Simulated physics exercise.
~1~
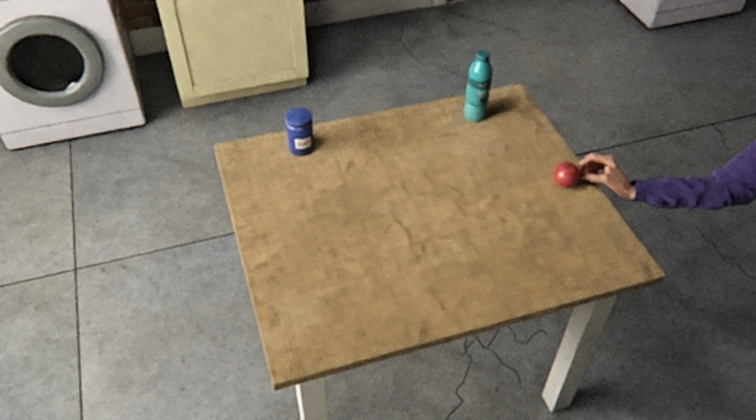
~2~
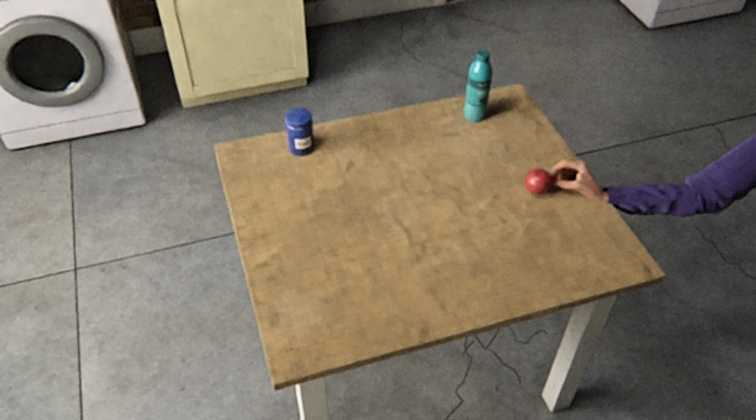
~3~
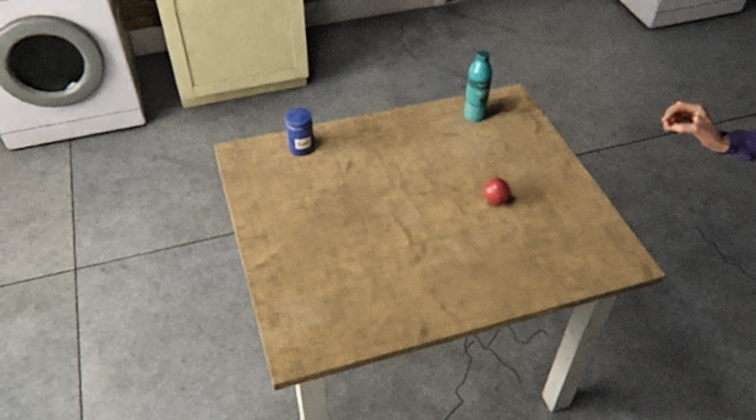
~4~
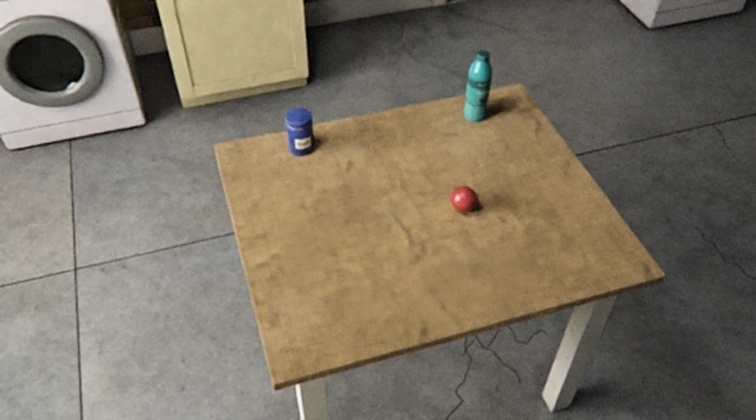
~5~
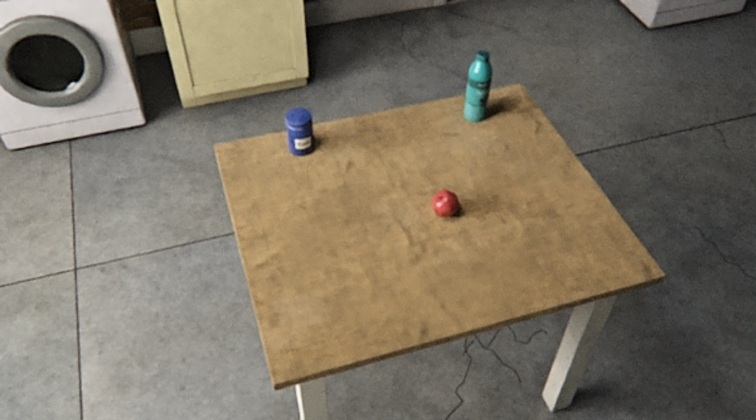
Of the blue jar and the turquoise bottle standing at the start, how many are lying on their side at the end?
None of them are lying on their side at the end. The blue jar and the turquoise bottle both still stand upright in their places.
